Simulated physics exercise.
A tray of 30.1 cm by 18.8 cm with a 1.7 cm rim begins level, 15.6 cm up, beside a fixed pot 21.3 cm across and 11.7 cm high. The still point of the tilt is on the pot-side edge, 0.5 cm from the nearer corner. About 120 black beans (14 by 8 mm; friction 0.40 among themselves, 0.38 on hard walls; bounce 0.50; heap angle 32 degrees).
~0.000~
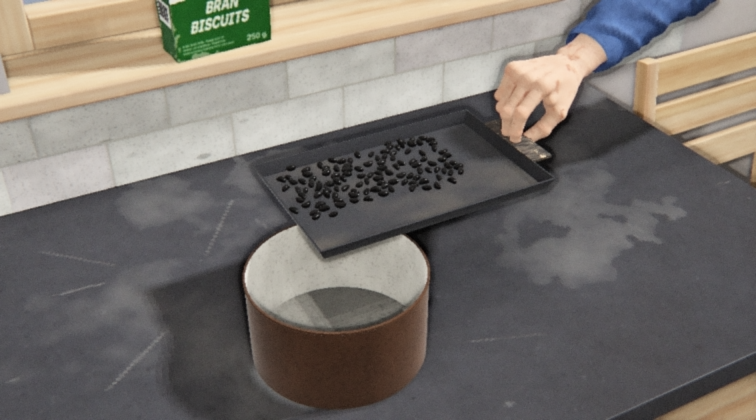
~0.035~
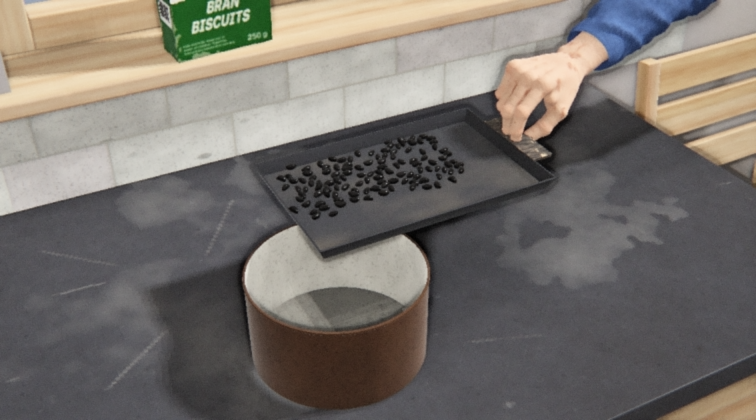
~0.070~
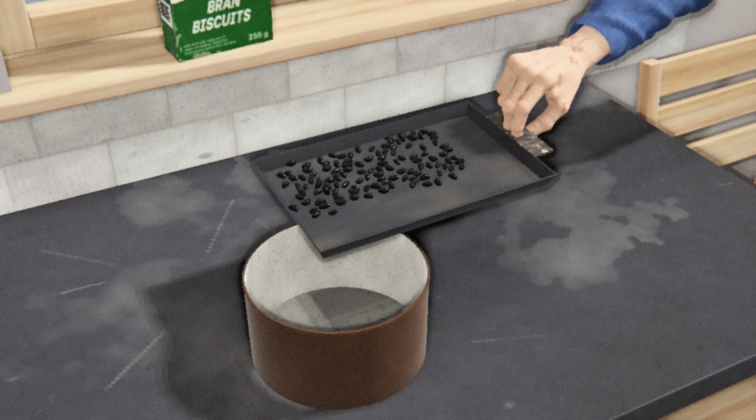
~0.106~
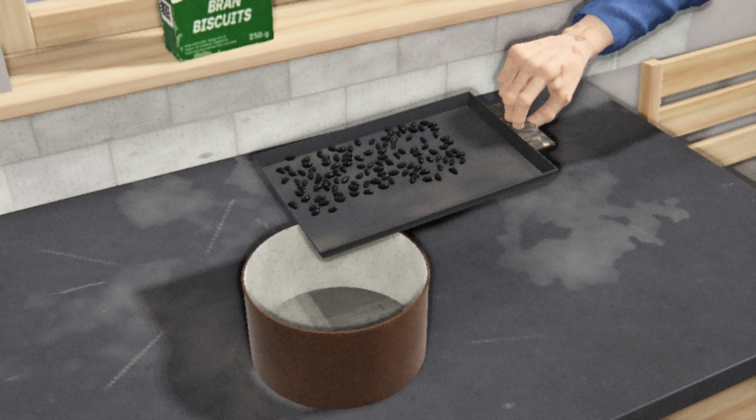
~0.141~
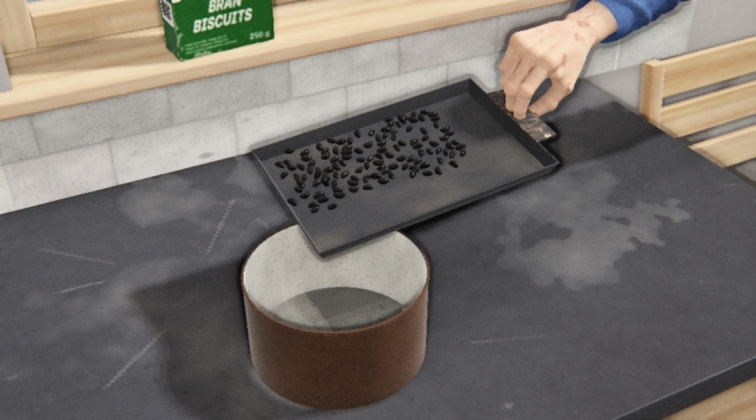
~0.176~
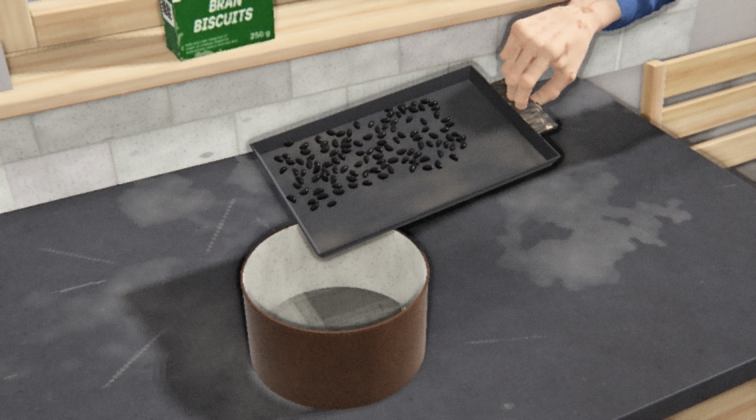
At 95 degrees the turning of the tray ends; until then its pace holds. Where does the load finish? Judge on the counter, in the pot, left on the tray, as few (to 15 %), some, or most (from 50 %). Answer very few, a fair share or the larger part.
Counter very few, pot the larger part, tray very few.
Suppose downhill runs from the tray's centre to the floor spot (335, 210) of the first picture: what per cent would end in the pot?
About 60 per cent.
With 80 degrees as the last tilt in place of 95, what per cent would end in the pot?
Then about 90 per cent.
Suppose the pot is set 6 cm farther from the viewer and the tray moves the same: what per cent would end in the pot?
It would be near 0 per cent.
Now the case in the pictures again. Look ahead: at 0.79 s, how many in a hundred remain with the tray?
About 20 per cent.
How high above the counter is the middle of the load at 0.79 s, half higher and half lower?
Roughly 10 cm.
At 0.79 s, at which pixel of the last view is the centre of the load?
Near (326, 331).
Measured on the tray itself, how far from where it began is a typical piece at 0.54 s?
Roughly 9 cm.
Then, at 0.54 s, tilt 53 degrees; the tray holds 100 %, the pot 0 %.
After 0.79 s, tilt 80 degrees; the tray holds 20 %, the pot 60 %.
After 1.14 s, tilt 95 degrees; the tray holds 0 %, the pot 90 %.
In the end, at 1.8 s, counter 10 %, pot 90 %, tray 0 %.
